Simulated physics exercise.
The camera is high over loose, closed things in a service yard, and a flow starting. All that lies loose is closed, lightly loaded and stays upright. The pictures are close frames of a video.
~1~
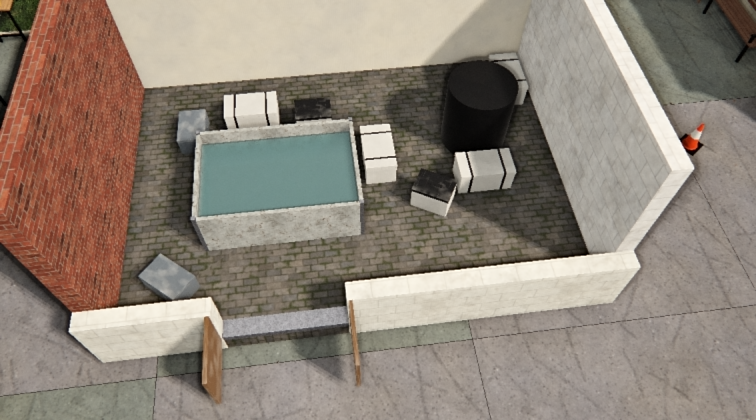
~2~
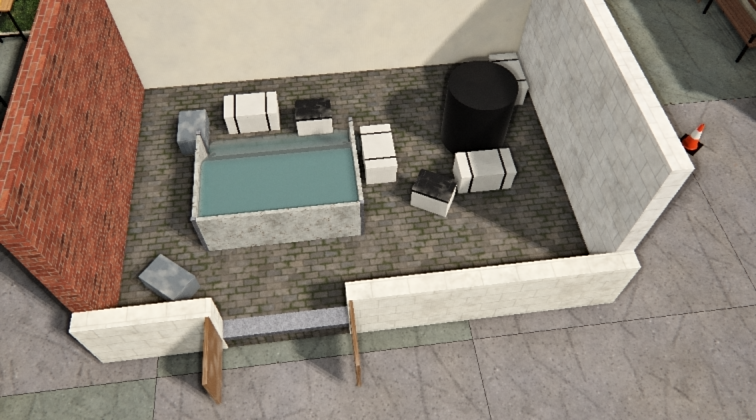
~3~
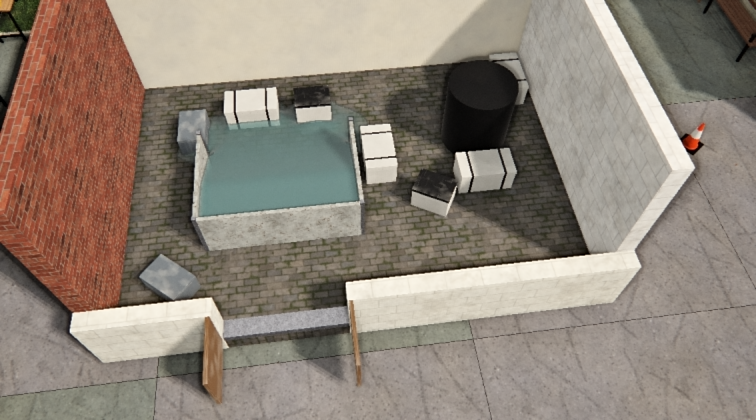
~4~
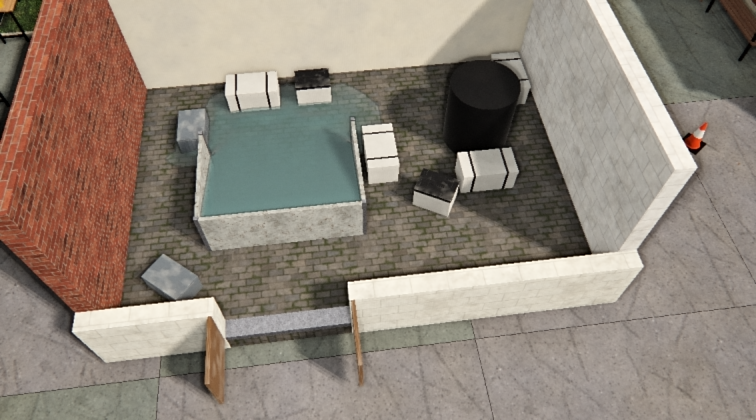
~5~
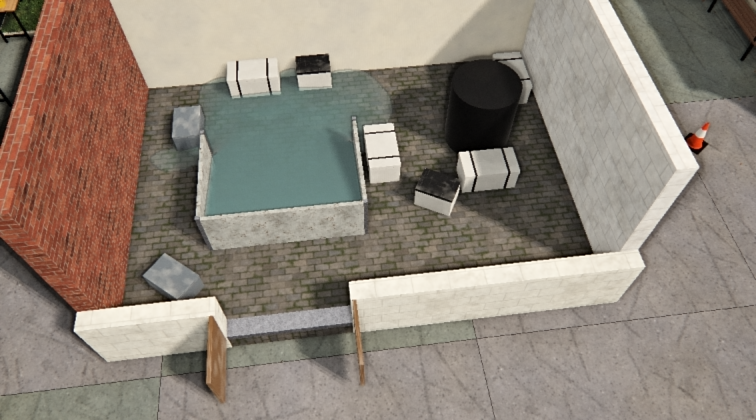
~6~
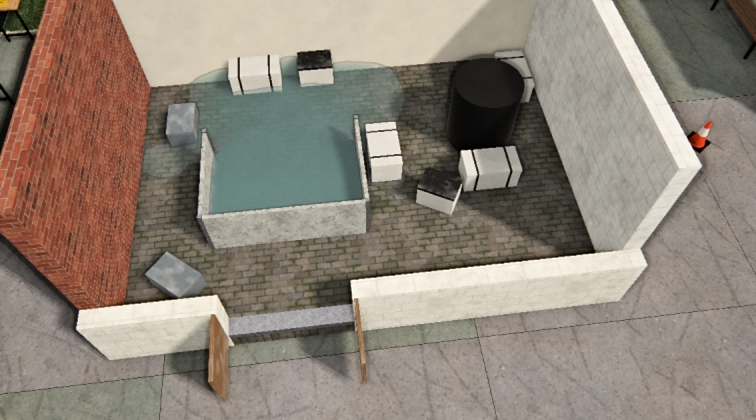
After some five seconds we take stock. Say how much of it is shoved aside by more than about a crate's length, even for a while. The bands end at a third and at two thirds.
It is two thirds or more.
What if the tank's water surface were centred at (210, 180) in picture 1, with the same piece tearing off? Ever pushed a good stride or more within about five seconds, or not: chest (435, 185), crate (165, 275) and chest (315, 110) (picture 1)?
In that order: That far or more, under that, pushed that far.
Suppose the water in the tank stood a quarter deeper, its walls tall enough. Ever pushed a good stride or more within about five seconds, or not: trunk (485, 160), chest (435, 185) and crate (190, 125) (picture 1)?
As listed: Yes, pushed that far, pushed that far.
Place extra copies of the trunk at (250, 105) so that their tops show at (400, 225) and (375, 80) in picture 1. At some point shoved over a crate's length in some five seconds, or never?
As listed: Not that far, that far or more.
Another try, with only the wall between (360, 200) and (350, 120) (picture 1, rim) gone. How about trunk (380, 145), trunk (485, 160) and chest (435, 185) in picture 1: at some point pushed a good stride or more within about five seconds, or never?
One after the other: Shifted that much, shifted that much, moved that far.
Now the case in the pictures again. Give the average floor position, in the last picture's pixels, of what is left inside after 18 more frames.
Roughly at (367, 180).
A moment on, 3 of 8 are well off their spots; 2 afloat.
Next, 3 of 8 are well off their spots; 2 afloat.
Later, 4 of 8 are well off their spots; 5 afloat.
In the end, 7 of 8 are well off their spots, and 7 have been at some point; 3 afloat.
